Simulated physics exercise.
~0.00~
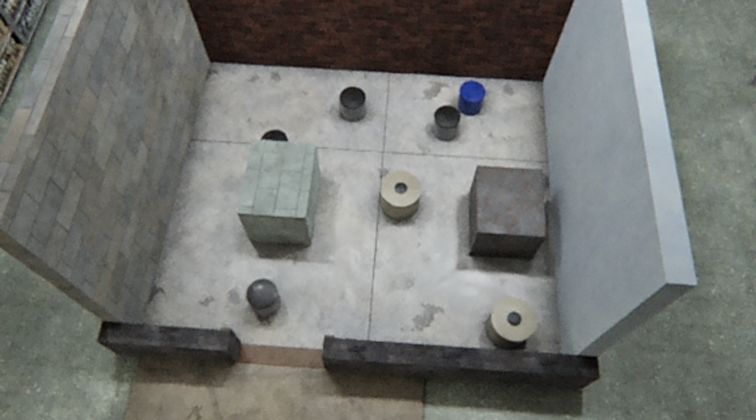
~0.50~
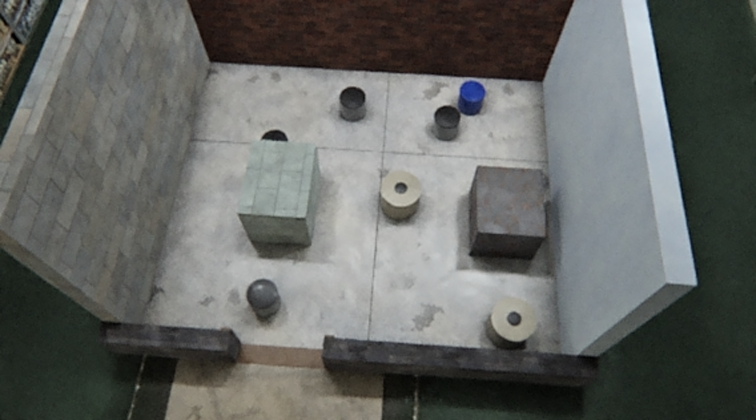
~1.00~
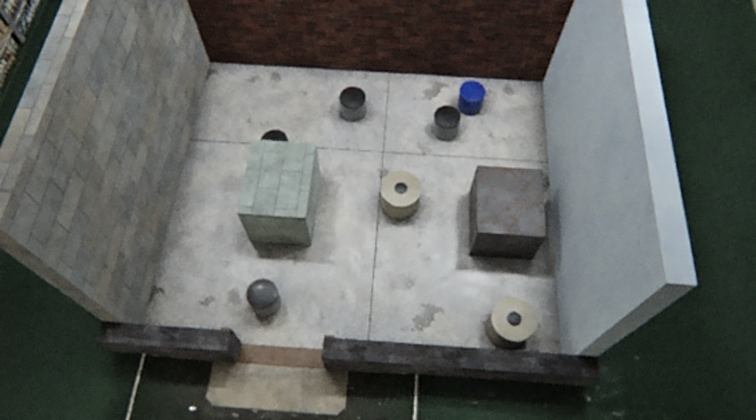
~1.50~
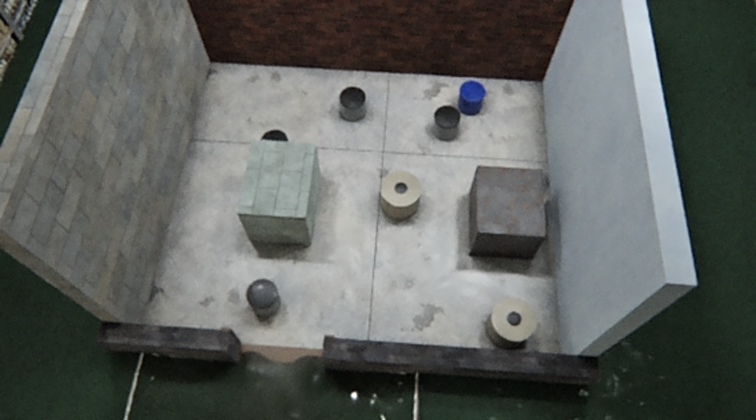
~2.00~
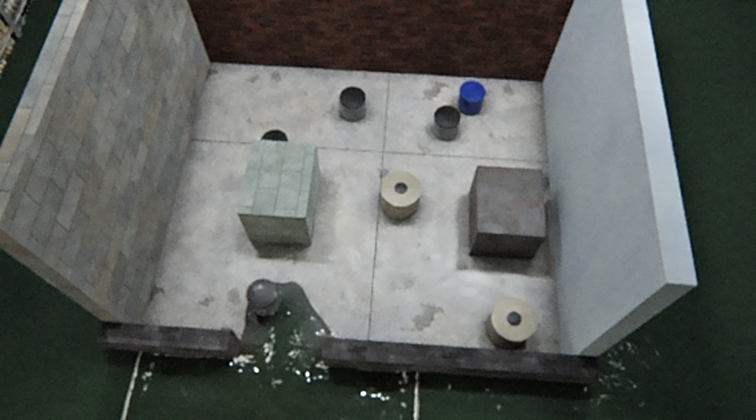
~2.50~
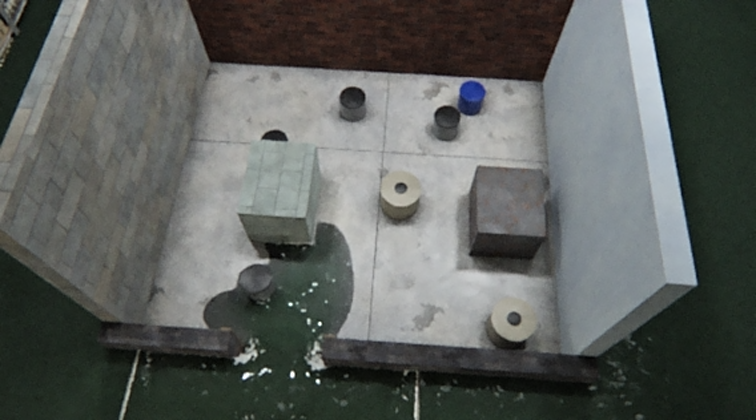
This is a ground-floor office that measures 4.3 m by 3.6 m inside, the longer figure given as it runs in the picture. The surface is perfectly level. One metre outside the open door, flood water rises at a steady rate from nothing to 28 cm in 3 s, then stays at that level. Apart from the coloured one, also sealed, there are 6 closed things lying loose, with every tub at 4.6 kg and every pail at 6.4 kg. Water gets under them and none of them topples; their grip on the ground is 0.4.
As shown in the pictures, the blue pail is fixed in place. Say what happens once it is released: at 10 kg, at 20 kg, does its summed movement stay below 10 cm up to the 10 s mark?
Only 20 kg keeps it there.
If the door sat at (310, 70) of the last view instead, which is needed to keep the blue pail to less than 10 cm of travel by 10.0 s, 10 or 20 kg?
So the light mass does it.
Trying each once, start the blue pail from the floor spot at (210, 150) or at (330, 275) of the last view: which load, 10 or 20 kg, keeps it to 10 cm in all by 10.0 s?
Well, first only the heavy mass succeeds, and next neither mass is sufficient.
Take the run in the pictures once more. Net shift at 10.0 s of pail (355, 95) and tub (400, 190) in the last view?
The first is 50 cm from its start, the second 120 cm.
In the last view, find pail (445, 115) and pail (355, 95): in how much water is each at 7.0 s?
Depths: Near 11 cm, then near 6 cm.
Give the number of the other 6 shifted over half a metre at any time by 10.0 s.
4.
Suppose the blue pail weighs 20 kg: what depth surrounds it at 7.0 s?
Around 11 cm.
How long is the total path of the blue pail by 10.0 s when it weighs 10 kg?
About 100 cm.
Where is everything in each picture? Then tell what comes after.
The blue pail at (473, 91) rests on the ground; 0.0 m2 under water; 0 of 7 have shifted, in the first frame.
The blue pail at (473, 91) rests on the ground; water covers 0.0 m2; 0 of 7 have shifted, in the second frame.
The blue pail at (473, 91), on the bottom; water covers 0.0 m2; 0 of 7 have shifted, in the third frame.
The blue pail at (473, 91), on the bottom; 0.0 m2 under water; 0 of 7 have shifted, in the fourth frame.
The blue pail at (473, 91), on the bottom; 0.3 m2 under water; 0 of 7 have shifted, in the fifth frame.
The blue pail at (473, 91), on the bottom; water covers 1.2 m2; 1 of 7 have shifted, in the sixth frame.
After 3.5 s the blue pail would be 0 cm from its start with 10 kg and 0 cm from its start with 20 kg; 0 cm of water round it then.
After 4.5 s the blue pail would be 0 cm from its start with 10 kg and 0 cm from its start with 20 kg; 0 cm of water round it then.
After 7.0 s the blue pail would be 12 cm from its start with 10 kg and 0 cm from its start with 20 kg; 11 cm of water round it then.
After 10.0 s the blue pail would be 86 cm from its start with 10 kg and 0 cm from its start with 20 kg; 14 cm of water round it then.
